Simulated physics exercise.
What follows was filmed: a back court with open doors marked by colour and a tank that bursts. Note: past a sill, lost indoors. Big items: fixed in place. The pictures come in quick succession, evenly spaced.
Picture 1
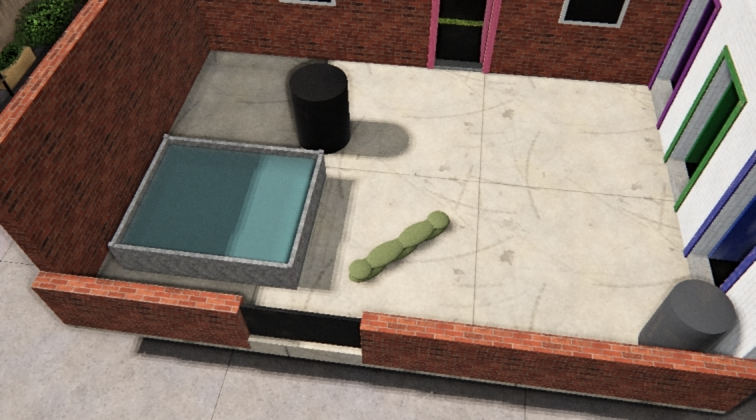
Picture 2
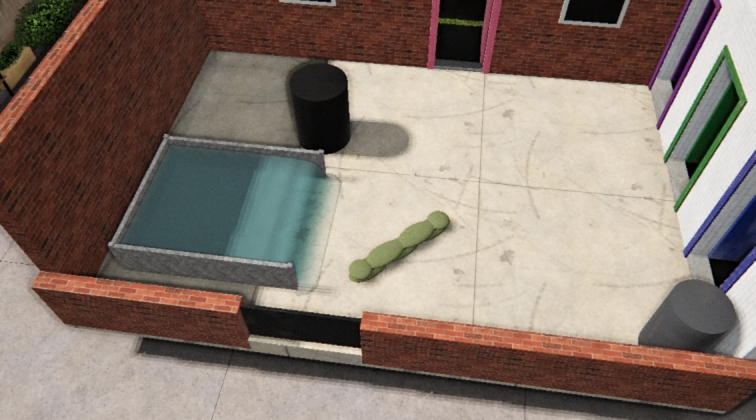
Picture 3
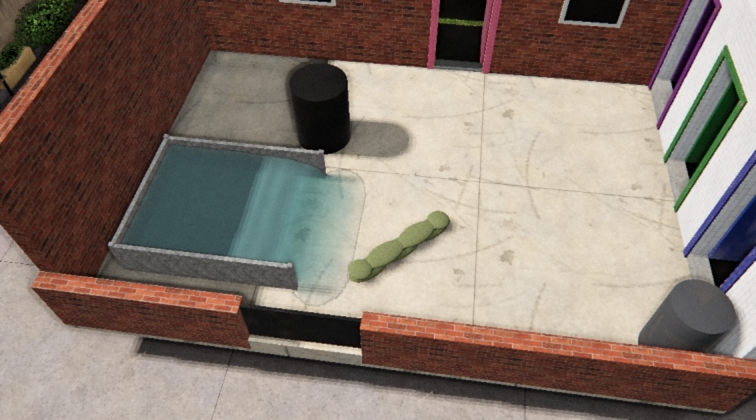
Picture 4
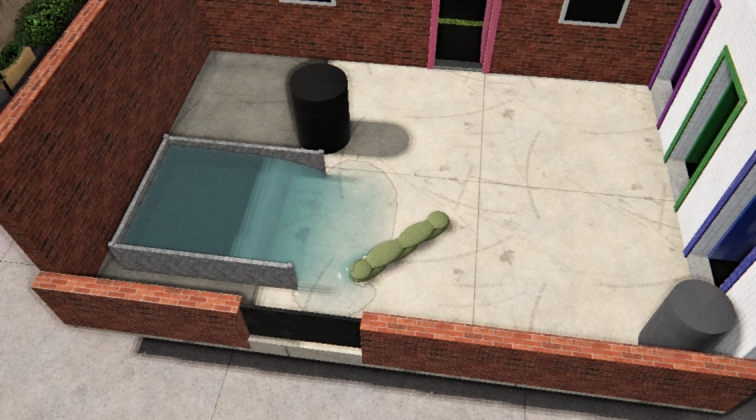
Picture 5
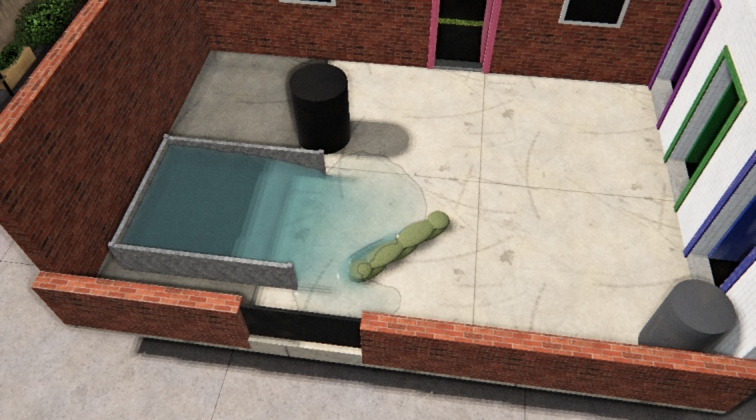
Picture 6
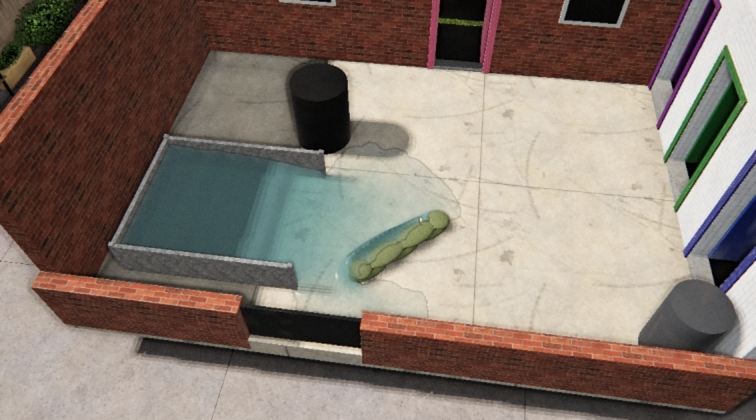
At first, a square tank of water stands whole and still in a brick-walled yard, near a black cylinder and a lumpy green barrier. Then its right side is gone and water pours out rightward across the pale floor, reaching the green barrier, pooling against it and spreading around both ends.
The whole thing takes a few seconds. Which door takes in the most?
The pink door.
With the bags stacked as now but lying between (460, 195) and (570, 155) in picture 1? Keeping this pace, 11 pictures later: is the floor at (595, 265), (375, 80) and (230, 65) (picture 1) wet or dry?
As listed: Covered, no water, not flooded.
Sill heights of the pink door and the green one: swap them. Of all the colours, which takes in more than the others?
Once the sills are swapped, it's the one in green.
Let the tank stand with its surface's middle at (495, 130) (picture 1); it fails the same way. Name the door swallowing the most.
Answer: The green one.
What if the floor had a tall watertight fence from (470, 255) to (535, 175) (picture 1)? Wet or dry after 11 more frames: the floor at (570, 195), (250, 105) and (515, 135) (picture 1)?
Spot by spot, my read is still bare, then still bare, then reached by the flood.
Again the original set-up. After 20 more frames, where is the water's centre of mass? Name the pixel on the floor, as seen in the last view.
Roughly (413, 202).
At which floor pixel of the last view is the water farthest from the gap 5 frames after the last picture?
About (558, 199).
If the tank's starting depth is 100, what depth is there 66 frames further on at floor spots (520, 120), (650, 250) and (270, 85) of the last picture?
About 10, 12 and 8 percent, in that order.
A moment on, water covers 25 % of the floor; blue door not reached, pink door not reached, green door not reached, purple door not reached.
Next, water covers 45 % of the floor; blue door not reached, pink door not reached, green door not reached, purple door not reached.
Then, water covers 65 % of the floor; blue door wet at the sill, nothing in, pink door a trickle in, green door wet at the sill, nothing in, purple door wet at the sill, nothing in.
Later, water covers 80 % of the floor; blue door a trickle in, pink door a lot in, green door wet at the sill, nothing in, purple door wet at the sill, nothing in.
In the end, water covers 90 % of the floor; blue door a trickle in, pink door a lot in, green door a trickle in, purple door wet at the sill, nothing in; the pink door has let in the most.
